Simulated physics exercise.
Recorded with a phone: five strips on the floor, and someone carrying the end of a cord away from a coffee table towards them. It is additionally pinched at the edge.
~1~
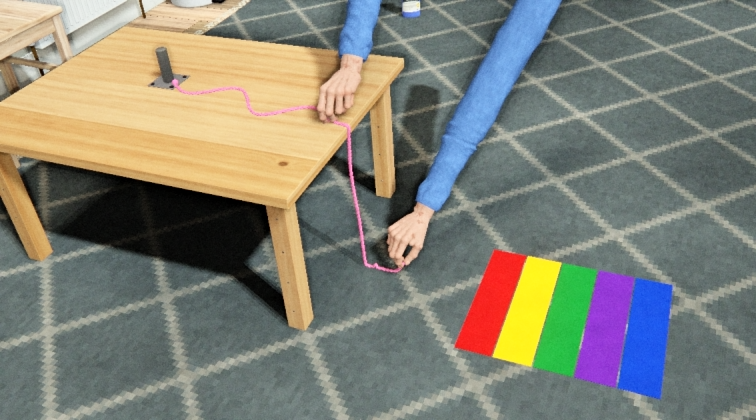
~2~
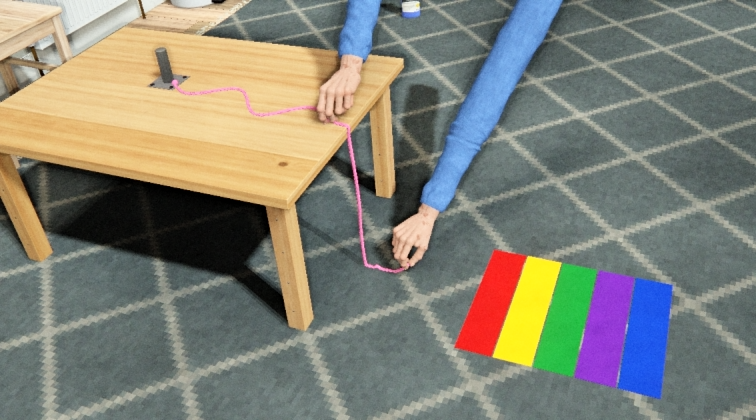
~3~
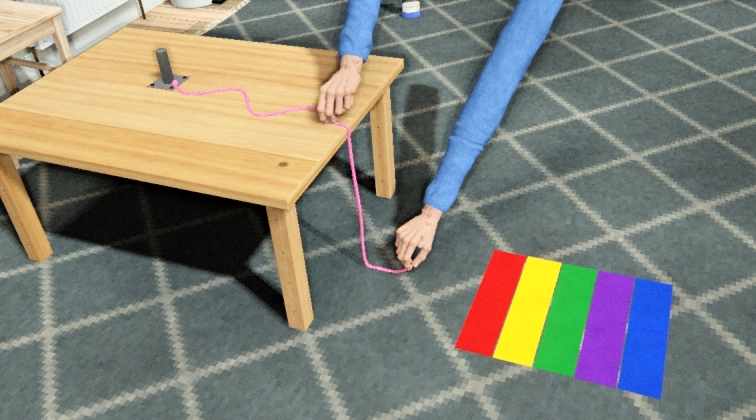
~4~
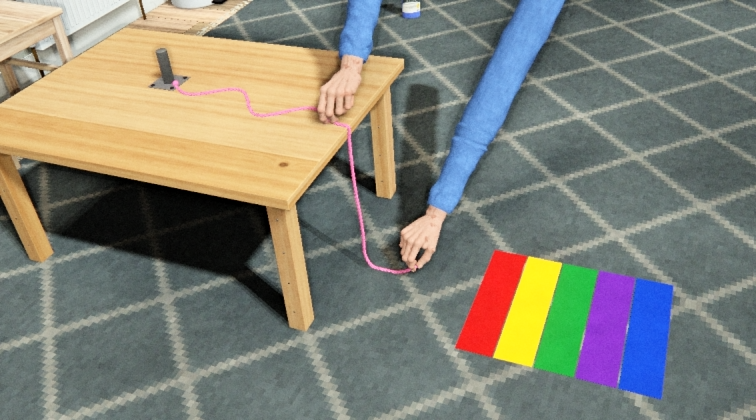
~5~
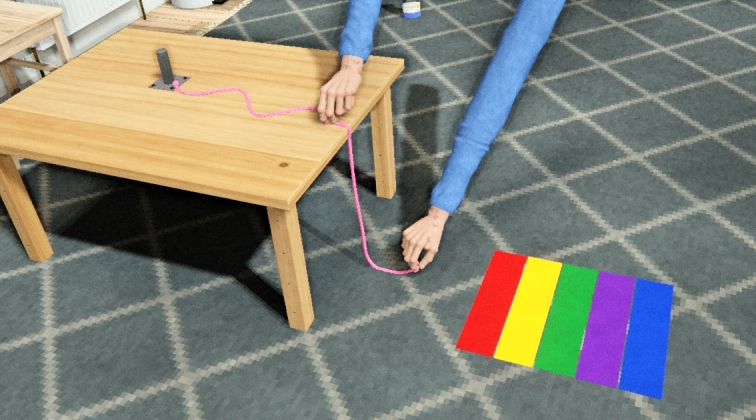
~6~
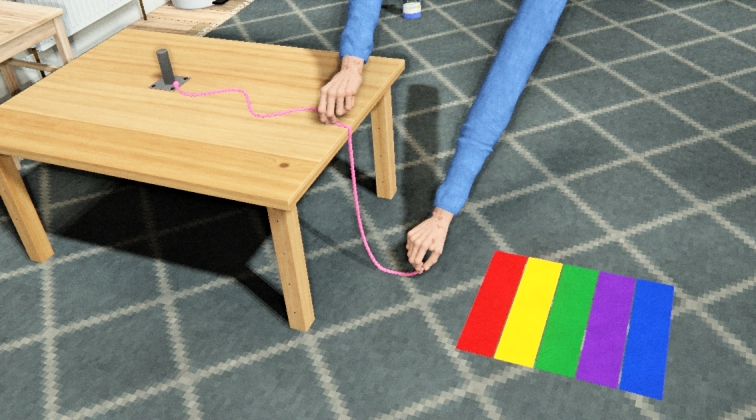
Two blue-sleeved arms held a pink cord running across a wooden coffee table, one hand pinching it at the edge while the other drew its end slightly right along the carpet, towards five coloured strips.
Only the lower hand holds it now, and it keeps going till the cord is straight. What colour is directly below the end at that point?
The colour below it is green.
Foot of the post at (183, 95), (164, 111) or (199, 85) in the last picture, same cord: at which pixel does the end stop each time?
One per try, in order: (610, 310), (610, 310), (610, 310).
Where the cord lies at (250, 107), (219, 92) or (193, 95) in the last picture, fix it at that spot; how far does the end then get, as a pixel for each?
Per try (px, approx.): (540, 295); (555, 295); (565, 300).
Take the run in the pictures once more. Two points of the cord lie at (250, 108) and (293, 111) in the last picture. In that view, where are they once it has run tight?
In that view they sit near (277, 107) and near (324, 118).
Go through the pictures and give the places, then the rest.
The first picture shows end (403, 264); red (480, 332); yellow (518, 341); green (558, 351); purple (599, 361); blue (642, 371).
The second picture shows end (408, 265); cord through (188, 94) (246, 97) (292, 110) (346, 128) (358, 194) (364, 254).
The third picture shows end (412, 266).
The fourth picture shows end (416, 267); cord through (189, 94) (247, 97) (293, 110) (346, 129) (356, 194) (365, 255).
The fifth picture shows end (418, 267).
The sixth picture shows end (423, 269); cord through (189, 95) (247, 98) (293, 111) (347, 129) (355, 194) (371, 256).
Soon after, end near (506, 287); over red.
Then, end near (546, 295); over yellow.
At full stretch, end near (570, 300); over green. It gets as far as the green strip.
